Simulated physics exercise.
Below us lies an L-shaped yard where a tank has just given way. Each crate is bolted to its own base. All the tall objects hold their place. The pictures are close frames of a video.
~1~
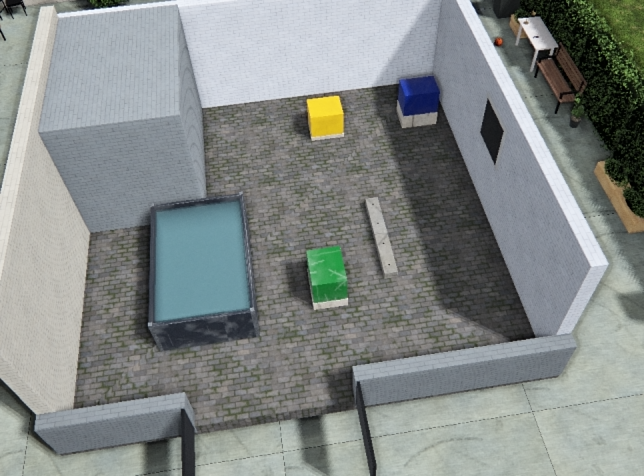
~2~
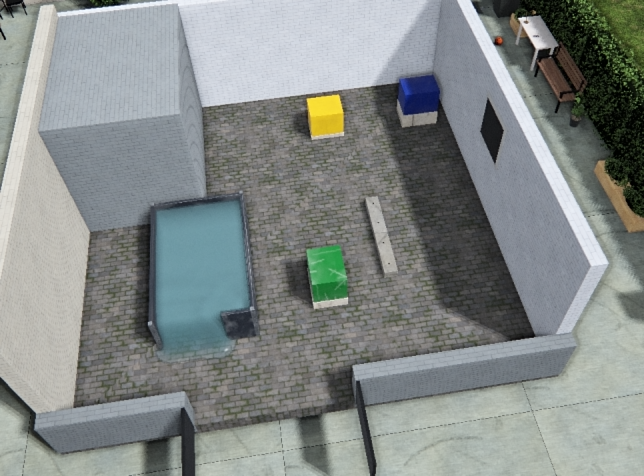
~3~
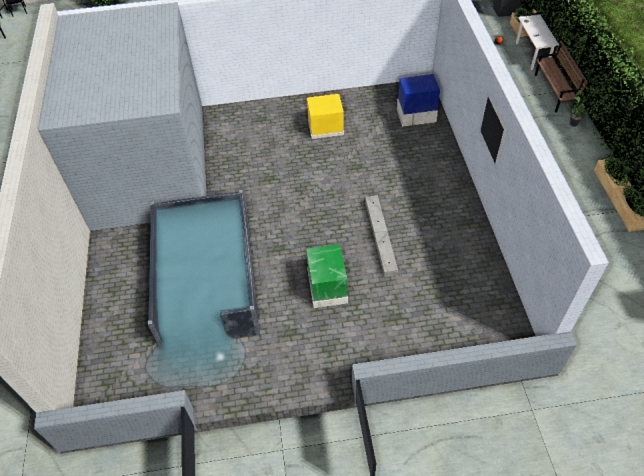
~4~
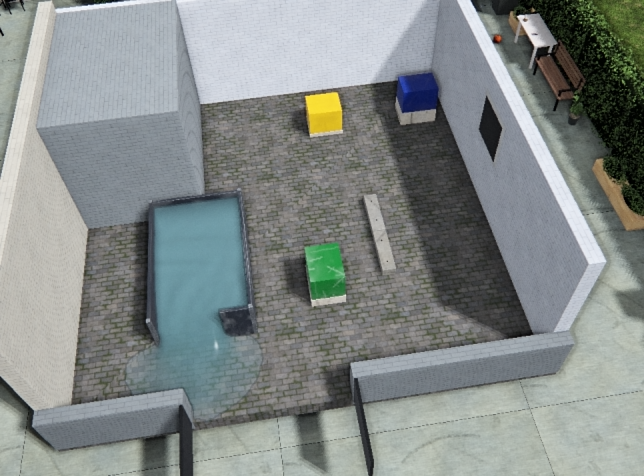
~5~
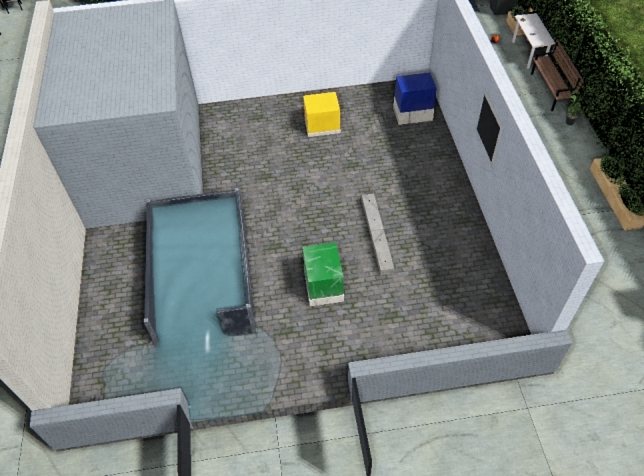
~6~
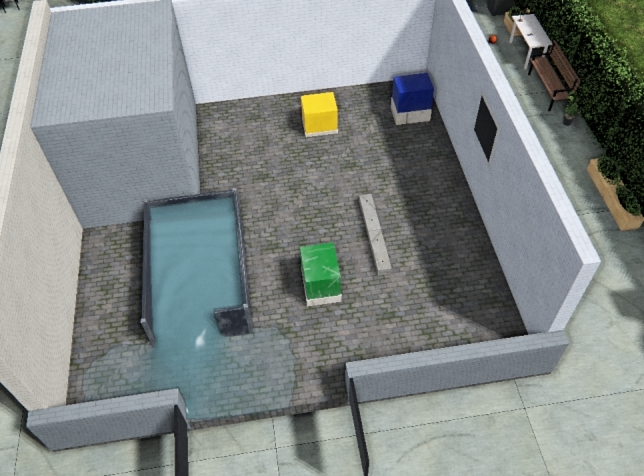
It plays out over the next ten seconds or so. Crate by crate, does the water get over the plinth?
The blue crate escapes dry; the yellow crate escapes dry; the green crate escapes dry.
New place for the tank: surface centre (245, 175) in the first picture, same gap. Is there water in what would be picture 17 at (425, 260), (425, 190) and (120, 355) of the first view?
One after the other: Not flooded, no water, wet.
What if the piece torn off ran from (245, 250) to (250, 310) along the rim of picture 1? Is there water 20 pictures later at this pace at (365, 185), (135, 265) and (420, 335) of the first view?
In that order: Covered, no water, covered.
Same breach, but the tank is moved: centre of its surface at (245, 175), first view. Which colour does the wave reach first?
That is the one in green.
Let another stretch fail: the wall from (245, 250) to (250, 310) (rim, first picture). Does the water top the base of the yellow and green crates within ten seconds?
One by one: The yellow crate gets wet; the green crate is soaked.
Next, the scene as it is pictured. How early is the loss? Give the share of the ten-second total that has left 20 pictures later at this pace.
Some 60 per cent.
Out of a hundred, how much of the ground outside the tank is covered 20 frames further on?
Near 20 in a hundred.
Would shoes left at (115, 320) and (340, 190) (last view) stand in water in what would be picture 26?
In turn: Flooded, clear.
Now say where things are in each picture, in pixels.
The first frame shows the tank at (200, 257) is whole and still.
In the second frame, the front is at (159, 351), out from the gap at (194, 335).
In the third frame, the front is at (233, 372), out from the gap at (194, 335).
In the fourth frame, water pours out at (192, 333) and has run to a hidden place.
In the fifth frame, water pours out at (190, 333) and has run to a hidden place.
In the sixth frame, the front is at a hidden place, out from the gap at (187, 333).
A moment on, water covers 10 % of the floor; the blue crate not reached, the yellow crate not reached, the green crate not reached.
Next, water covers 15 % of the floor; the blue crate not reached, the yellow crate not reached, the green crate not reached.
Then, water covers 20 % of the floor; the blue crate not reached, the yellow crate not reached, the green crate not reached.
Later, water covers 30 % of the floor; the blue crate not reached, the yellow crate water round its plinth, the green crate not reached.
In the end, water covers 35 % of the floor; the blue crate stayed above the water, the yellow crate stayed above the water, the green crate stayed above the water.
